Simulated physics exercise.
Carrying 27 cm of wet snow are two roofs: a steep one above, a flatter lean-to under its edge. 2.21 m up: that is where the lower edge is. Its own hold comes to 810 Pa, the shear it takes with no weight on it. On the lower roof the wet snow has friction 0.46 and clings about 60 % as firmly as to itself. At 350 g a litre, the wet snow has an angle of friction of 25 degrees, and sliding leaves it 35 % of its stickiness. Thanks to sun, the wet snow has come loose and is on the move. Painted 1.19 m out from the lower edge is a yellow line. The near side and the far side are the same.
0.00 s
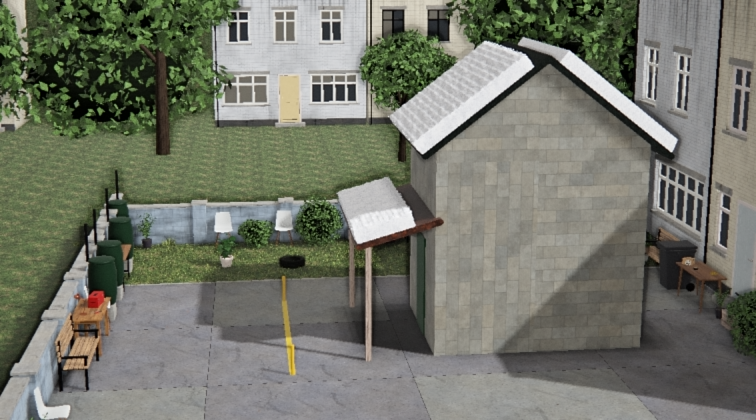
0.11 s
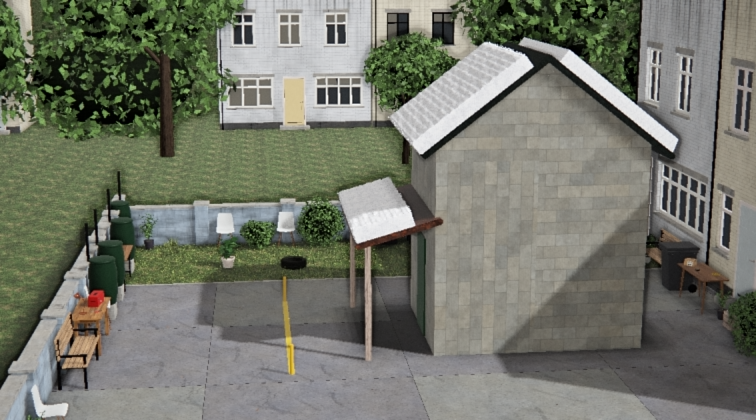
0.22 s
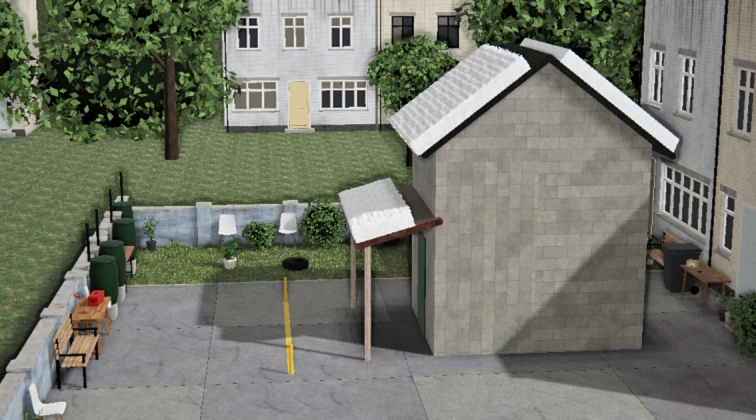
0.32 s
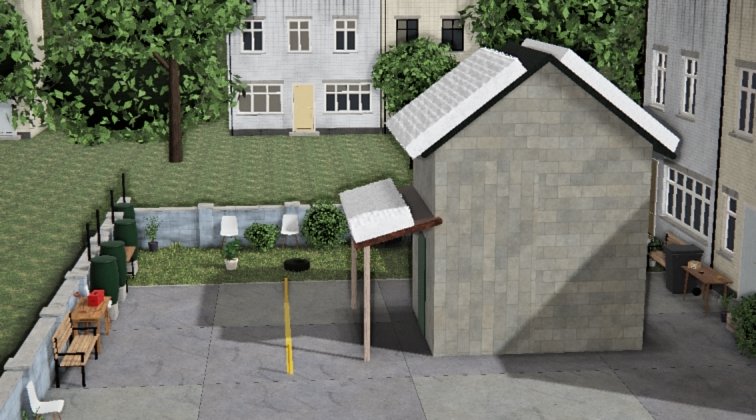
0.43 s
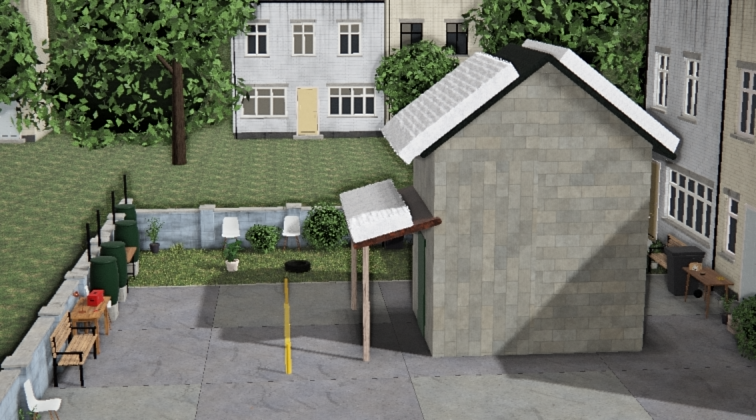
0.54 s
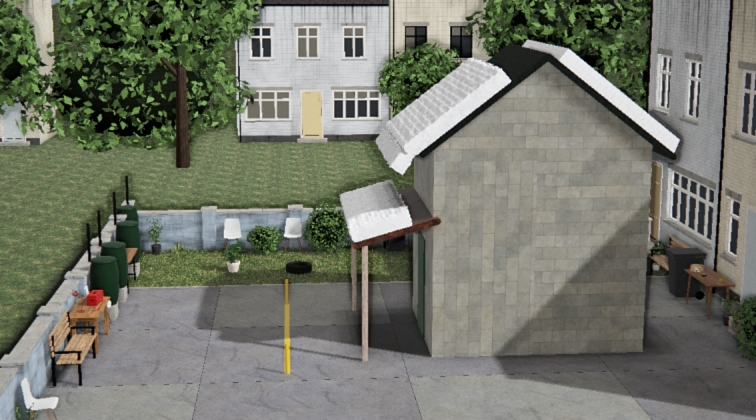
A thick white layer of snow slid slowly down the left side of a block building's steep roof, edging out over the snowy lean-to, while the view drifted slightly and the yard stayed still.
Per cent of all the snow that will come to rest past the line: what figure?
Near 52 %.
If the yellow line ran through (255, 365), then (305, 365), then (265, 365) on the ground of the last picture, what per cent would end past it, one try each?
The three tries give 40 %, 60 % and 45 % in turn.
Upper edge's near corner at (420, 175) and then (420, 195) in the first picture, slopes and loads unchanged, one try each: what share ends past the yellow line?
It would be 50 percent for the first setting and 30 percent for the second.
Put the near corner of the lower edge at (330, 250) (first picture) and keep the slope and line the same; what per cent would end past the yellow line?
It would come to roughly 55 percent.
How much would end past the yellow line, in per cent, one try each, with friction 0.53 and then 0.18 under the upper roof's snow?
I'd say 40 %, followed by 55 %.
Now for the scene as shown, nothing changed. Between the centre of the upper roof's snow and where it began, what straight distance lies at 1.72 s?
4.8 m.
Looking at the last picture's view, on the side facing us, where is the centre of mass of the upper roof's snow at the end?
The middle sits at about (243, 349).
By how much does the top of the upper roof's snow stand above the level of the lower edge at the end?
The snow's top stands about 0.6 m above the lower edge.
By 1.08 s, none is below the lower edge and 0 % is past the line.
By 1.72 s, 65 % is below the lower edge and 23 % is past the line.
By 2.36 s, 74 % is below the lower edge and 52 % is past the line.
By 3.00 s, 74 % is below the lower edge and 52 % is past the line.
By 3.10 s, at the end, 74 % is below the lower edge and 52 % is past the line.
